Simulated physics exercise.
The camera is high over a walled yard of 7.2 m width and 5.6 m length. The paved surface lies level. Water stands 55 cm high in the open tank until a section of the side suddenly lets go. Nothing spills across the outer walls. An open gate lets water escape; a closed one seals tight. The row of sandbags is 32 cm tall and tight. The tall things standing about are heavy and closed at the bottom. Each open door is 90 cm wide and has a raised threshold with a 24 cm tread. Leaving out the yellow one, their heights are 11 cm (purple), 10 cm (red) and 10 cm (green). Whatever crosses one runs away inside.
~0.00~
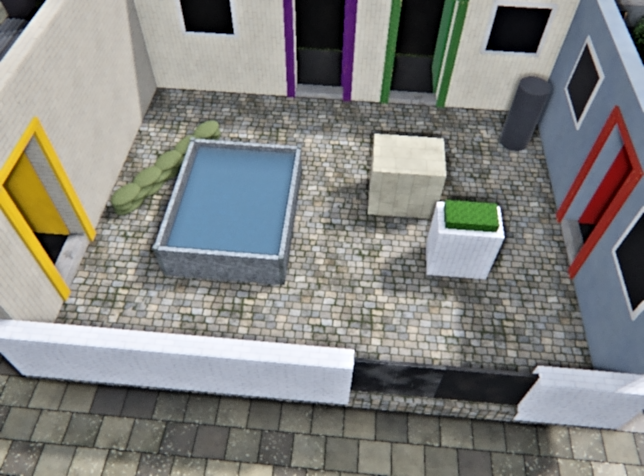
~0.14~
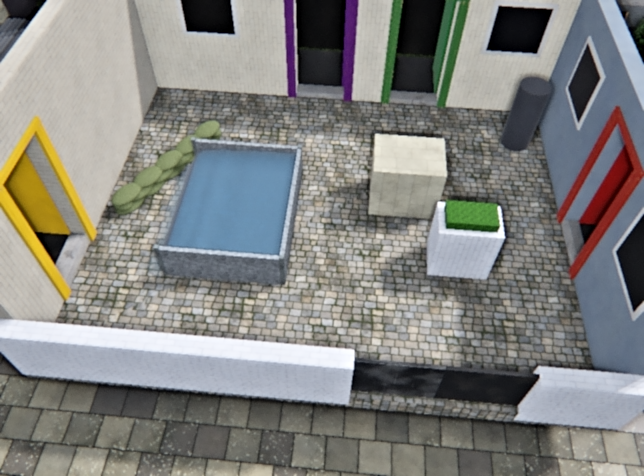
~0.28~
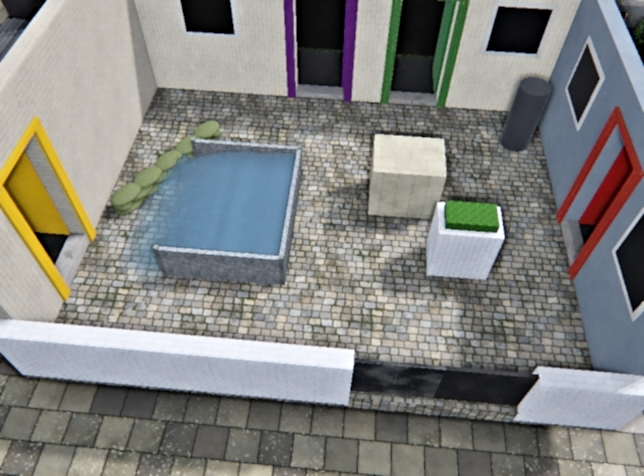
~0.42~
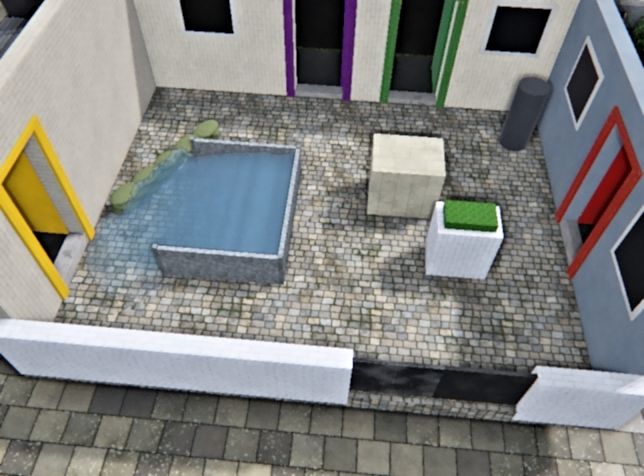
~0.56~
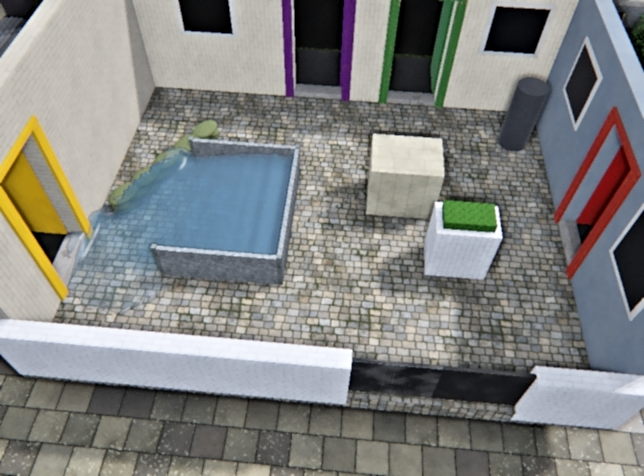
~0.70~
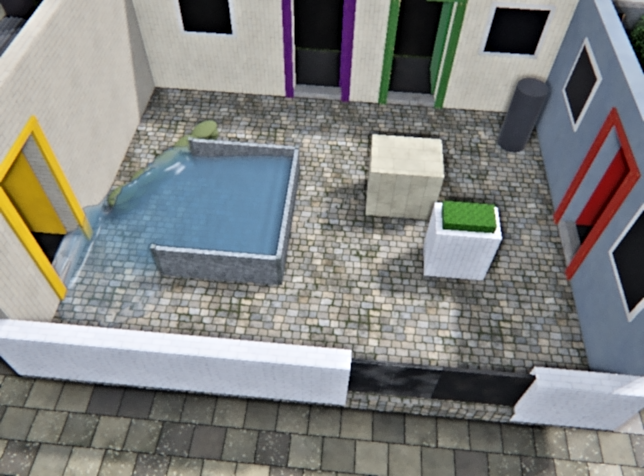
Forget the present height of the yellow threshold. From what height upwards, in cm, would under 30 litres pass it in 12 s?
About 30 cm.
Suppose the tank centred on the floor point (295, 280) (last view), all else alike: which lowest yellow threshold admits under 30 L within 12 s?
Some 28 cm.
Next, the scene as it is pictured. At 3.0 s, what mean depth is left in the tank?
About 19 cm.
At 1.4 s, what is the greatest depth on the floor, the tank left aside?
Roughly 39 cm.
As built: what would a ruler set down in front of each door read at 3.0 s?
Depths in cm: Purple 3, yellow 21, red 0, green 0.
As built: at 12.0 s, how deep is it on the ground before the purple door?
Some 2.0 cm.
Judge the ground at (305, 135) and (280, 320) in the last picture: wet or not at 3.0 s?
In that order: Under water, under water.
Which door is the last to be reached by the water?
The red one.
After 1.4 s water covers 15 % of the floor, deepest (39 cm) near (83, 252); 36 cm at the yellow door, 39 litres in over its 19 cm threshold.
After 3.0 s water covers 35 % of the floor, deepest (30 cm) near (40, 351); 21 cm at the yellow door, 120 litres in over its 19 cm threshold.
After 12.0 s water covers 95 % of the floor, deepest (8 cm) near (40, 351); 7 cm at the yellow door, 125 litres in over its 19 cm threshold.
At the yellow door as built, the water arrived by 0.6 s and peaked near 36 cm at 1.4 s.
Run again over the same 12 s with other heights there, 54 litres in over 26 cm, 12 litres over 35 cm. The limit of 30 litres is kept from about 30 cm up.
